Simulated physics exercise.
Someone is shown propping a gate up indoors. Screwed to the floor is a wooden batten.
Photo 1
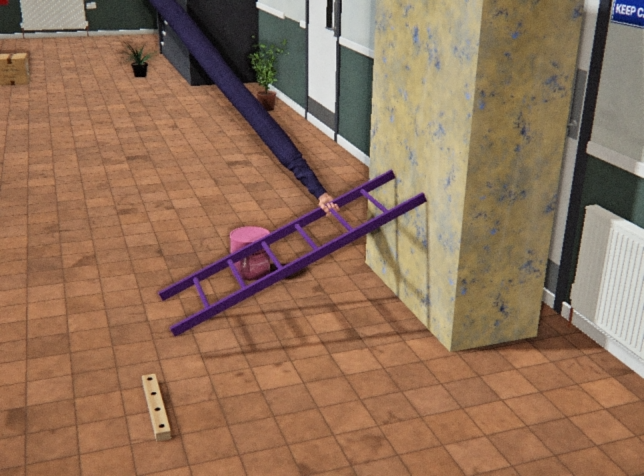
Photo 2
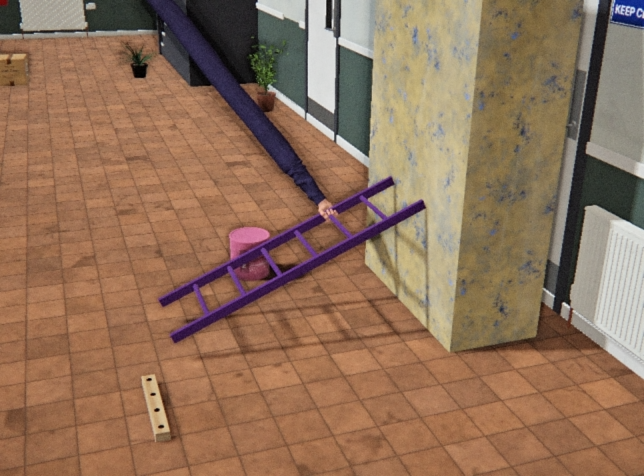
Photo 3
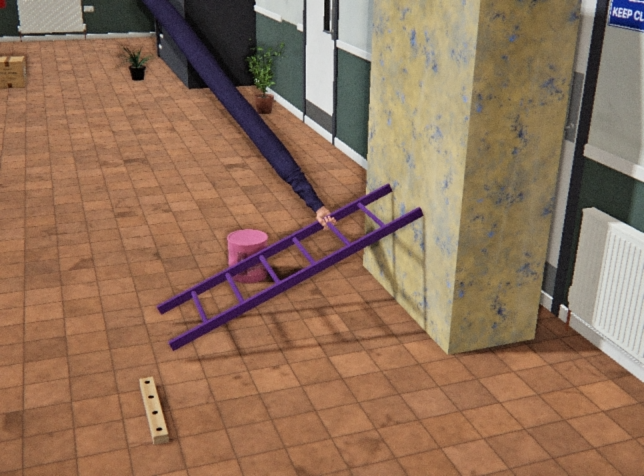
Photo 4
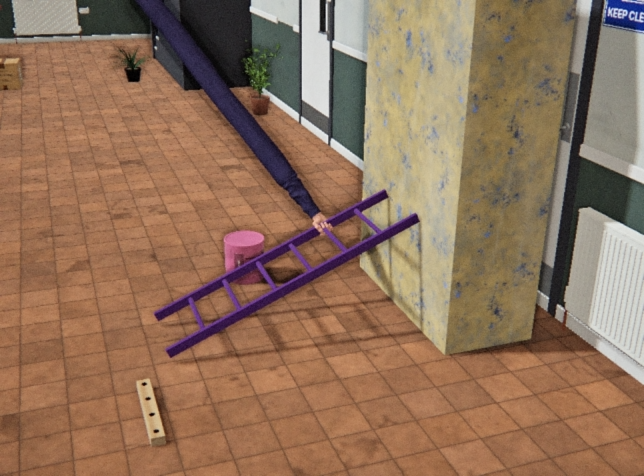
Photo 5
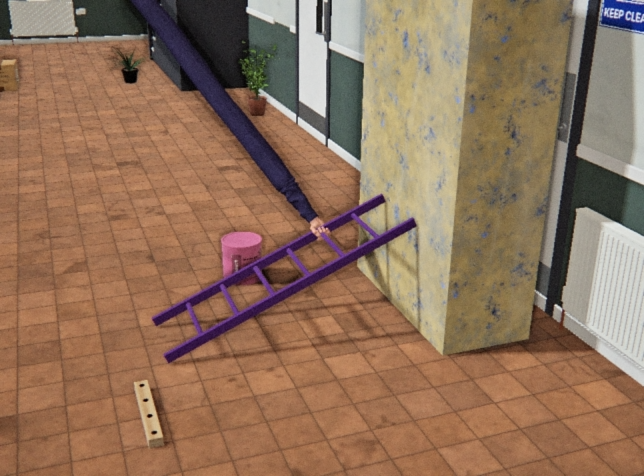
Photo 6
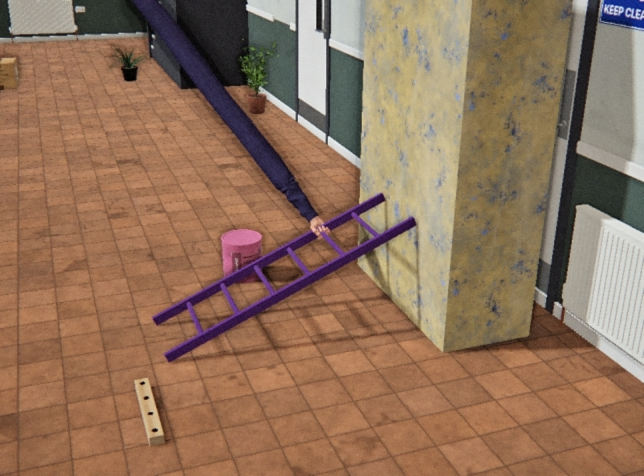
We see a long dark-sleeved arm holding a slanted purple barred frame against a mottled yellow pillar, near a pink pail and a wooden batten on the tiled floor. The hand lowers the frame slightly, then keeps it still.
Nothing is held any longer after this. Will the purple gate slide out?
Yes - it will not stand.
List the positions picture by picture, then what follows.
Still on the way; purple gate (290, 248); batten (156, 406), in the first frame.
Still on the way; purple gate (290, 254); pink pail (250, 254), in the second frame.
Still on the way; purple gate (288, 262); batten (153, 409), in the third frame.
Still on the way; purple gate (285, 268); pink pail (245, 258), in the fourth frame.
Still on the way; purple gate (282, 273); batten (148, 412), in the fifth frame.
In place, still held; purple gate (282, 272); pink pail (242, 256), in the sixth frame.
Then, 0.30 s later than the last frame, purple gate tilted by 12° near (274, 298).
Then, 0.54 s later than the last frame, purple gate tilted by 26° near (270, 306).
When it is over, the purple gate slides out and falls, near (269, 321); the rest as before.
